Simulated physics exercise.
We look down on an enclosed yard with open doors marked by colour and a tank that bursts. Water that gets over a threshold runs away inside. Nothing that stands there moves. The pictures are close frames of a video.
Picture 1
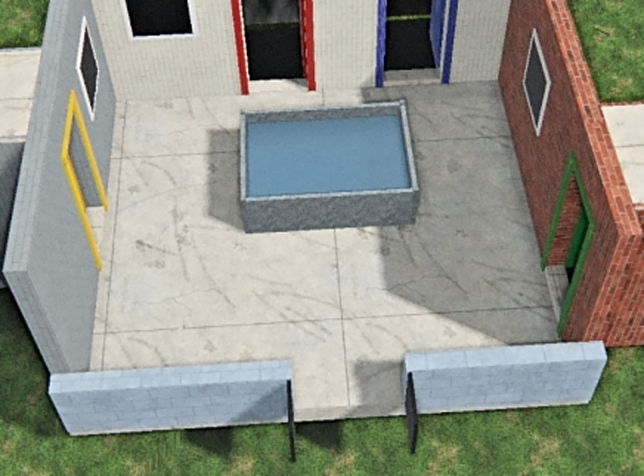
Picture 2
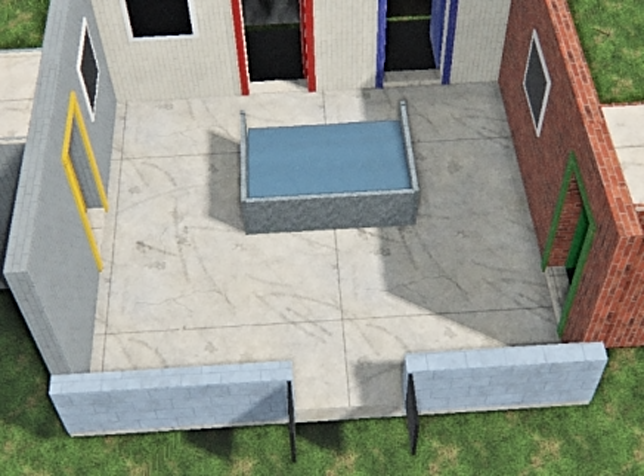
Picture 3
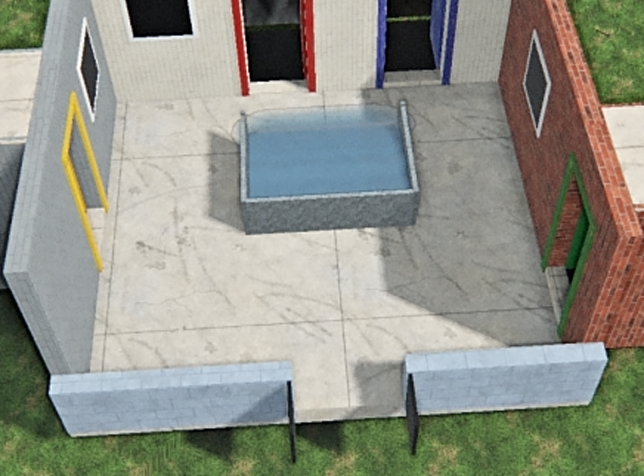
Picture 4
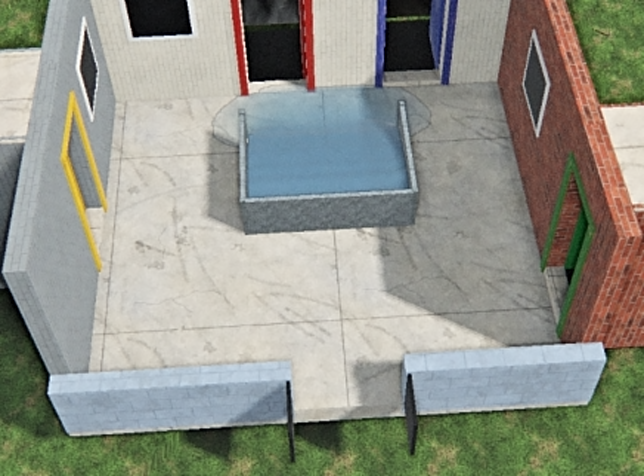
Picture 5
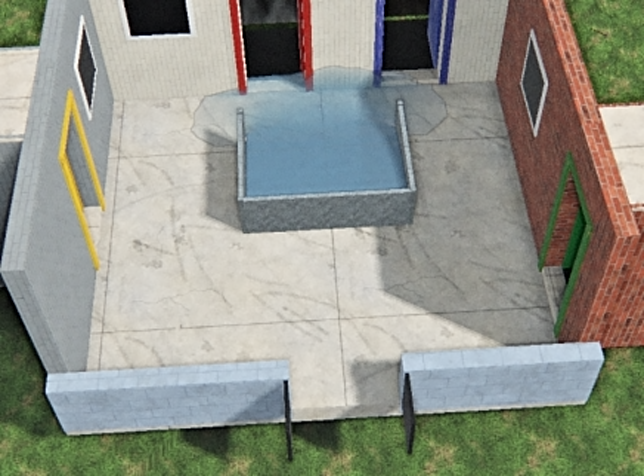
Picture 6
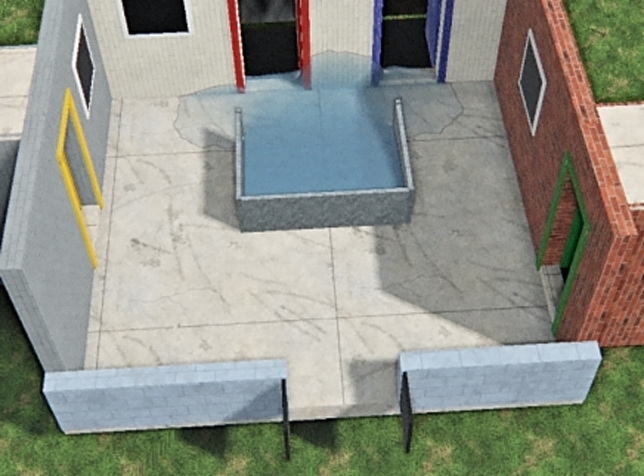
In a walled courtyard with a pale concrete floor, a rectangular stone tank sits full of still blue water. The tank's far wall disappears, and water pours out through the gap, spreading across the floor behind it in a thin, widening sheet toward the red and blue doorways.
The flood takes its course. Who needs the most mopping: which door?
Most goes in at the red door.
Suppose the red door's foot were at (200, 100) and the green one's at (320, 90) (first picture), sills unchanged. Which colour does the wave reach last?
The yellow one.
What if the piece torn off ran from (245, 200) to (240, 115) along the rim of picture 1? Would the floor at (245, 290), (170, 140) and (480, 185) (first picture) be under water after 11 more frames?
As listed: Not flooded, wet, dry.
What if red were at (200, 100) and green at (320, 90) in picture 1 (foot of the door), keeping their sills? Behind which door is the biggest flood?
That is the green one.
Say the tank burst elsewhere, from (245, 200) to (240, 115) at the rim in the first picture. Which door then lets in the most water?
Most goes in at the yellow-painted one.
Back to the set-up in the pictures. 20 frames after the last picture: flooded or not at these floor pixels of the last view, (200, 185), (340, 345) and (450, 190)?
In that order: No water, free of water, under water.
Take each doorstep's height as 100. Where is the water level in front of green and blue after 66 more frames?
Roughly 40 per cent, then 50 per cent.
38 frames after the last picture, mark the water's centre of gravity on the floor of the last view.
Close to (318, 208).
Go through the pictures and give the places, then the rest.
Still water in the open tank at (326, 154), in the first picture.
Water pours out on the open tank's far side and has run to a hidden place, in the second picture.
The front is at a hidden place, out from the gap on the open tank's far side, in the third picture.
The front is at (227, 111), out from the gap on the open tank's far side, in the fourth picture.
Water pours out on the open tank's far side and has run to (425, 85), in the fifth picture.
The front is at (442, 83), out from the gap on the open tank's far side, in the sixth picture.
A moment on, water covers 20 % of the floor; yellow door not reached, red door a lot in, green door not reached, blue door some in.
Next, water covers 25 % of the floor; yellow door not reached, red door a lot in, green door not reached, blue door a lot in.
Then, water covers 55 % of the floor; yellow door wet at the sill, nothing in, red door a lot in, green door wet at the sill, nothing in, blue door a lot in.
Later, water covers 90 % of the floor; yellow door wet at the sill, nothing in, red door a lot in, green door wet at the sill, nothing in, blue door a lot in.
In the end, water covers 95 % of the floor; yellow door wet at the sill, nothing in, red door a lot in, green door wet at the sill, nothing in, blue door a lot in; the red door has let in the most.
